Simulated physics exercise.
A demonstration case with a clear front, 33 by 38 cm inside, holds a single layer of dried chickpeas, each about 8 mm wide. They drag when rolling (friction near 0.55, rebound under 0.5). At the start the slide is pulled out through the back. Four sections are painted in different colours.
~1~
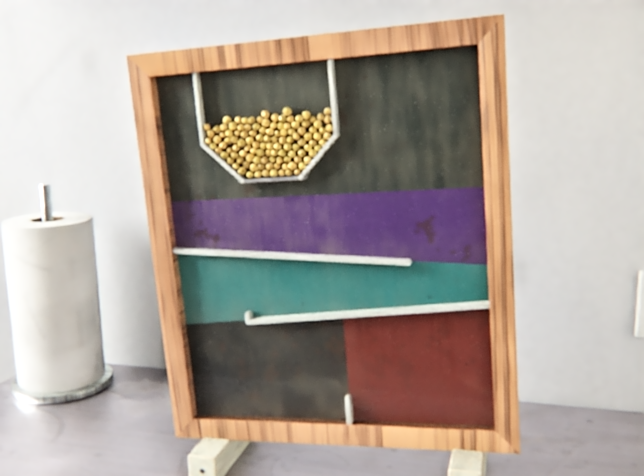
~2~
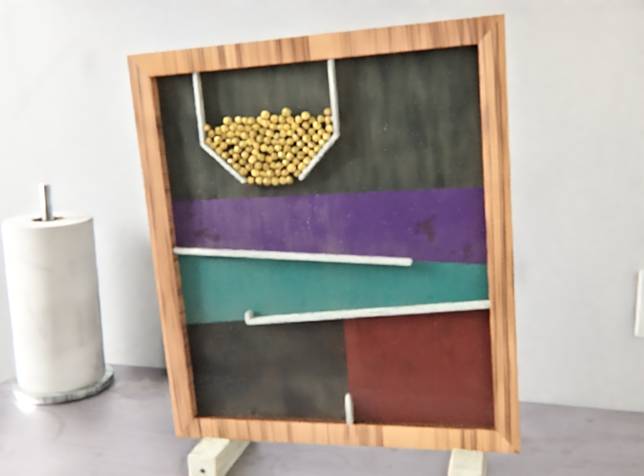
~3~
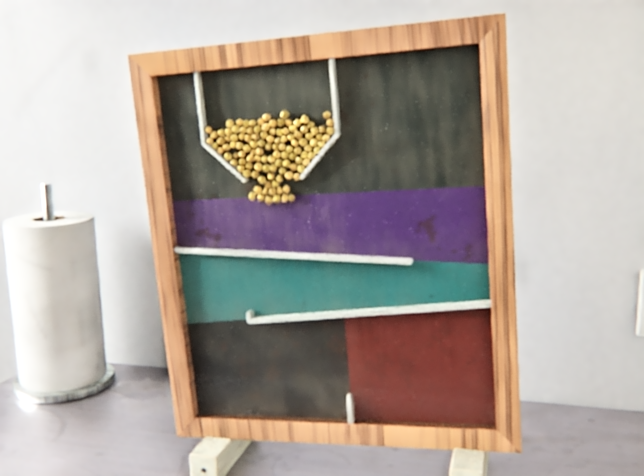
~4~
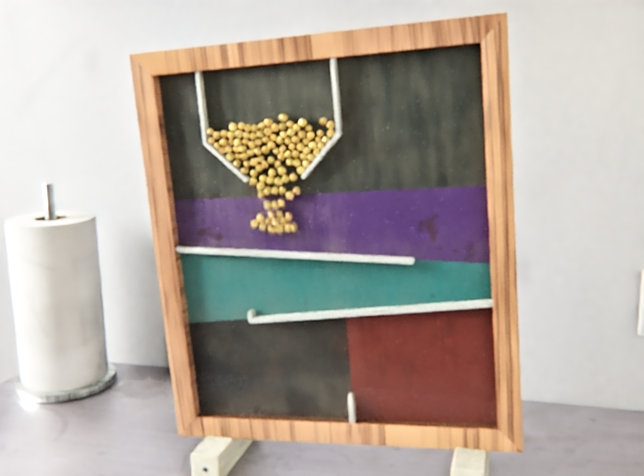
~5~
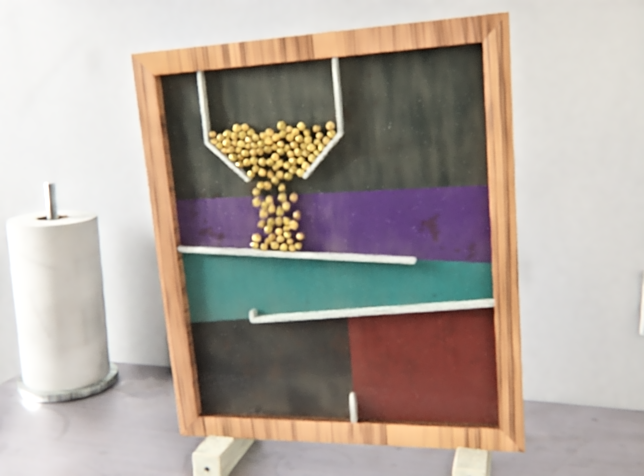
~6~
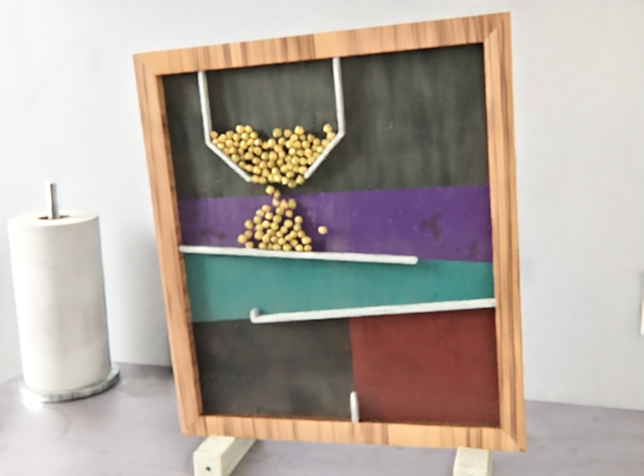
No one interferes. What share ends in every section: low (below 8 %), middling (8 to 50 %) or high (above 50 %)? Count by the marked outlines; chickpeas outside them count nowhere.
Red low, purple high, turquoise low, black low.
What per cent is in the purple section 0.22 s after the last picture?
Some 90 per cent.
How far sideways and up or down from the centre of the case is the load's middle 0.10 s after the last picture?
Some 6 cm left and 4 cm above.
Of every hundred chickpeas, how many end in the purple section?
Roughly 100 per cent.
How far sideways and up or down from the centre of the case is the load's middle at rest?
Some 5 cm left and 1 cm above.
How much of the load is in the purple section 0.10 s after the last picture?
About 65 per cent.
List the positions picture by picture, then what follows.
In the first picture, tilted 4° anticlockwise; about 120 chickpeas; chickpeas' middle (271, 146); red (419, 366), purple (331, 226), turquoise (307, 286), black (268, 369); slide (241, 181) to (304, 177).
In the second picture, chickpeas' middle (268, 141); 6 out, lowest chickpea (267, 181).
In the third picture, chickpeas' middle (269, 146); 15 out, lowest chickpea (269, 200).
In the fourth picture, chickpeas' middle (271, 160); 28 out, lowest chickpea (272, 230).
In the fifth picture, chickpeas' middle (276, 168); 36 out, lowest chickpea (292, 248).
In the sixth picture, chickpeas' middle (272, 178); 48 out, lowest chickpea (300, 249); wall ends (415, 260), (254, 312), (354, 396), (201, 68) to (250, 179), (307, 176) to (336, 55).
Then, 0.10 s after the last picture, the chickpeas' middle is 6 cm left of and 4 cm above the centre; purple 65 %.
Then, 0.22 s after the last picture, the chickpeas' middle is 5 cm left of and 2 cm above the centre; purple 90 %.
Then, 0.45 s after the last picture, the chickpeas' middle is 5 cm left of and 1 cm above the centre; purple 100 %.
All still 1.4 s after it, red 0 %, purple 100 %, turquoise 0 %, black 0 %.
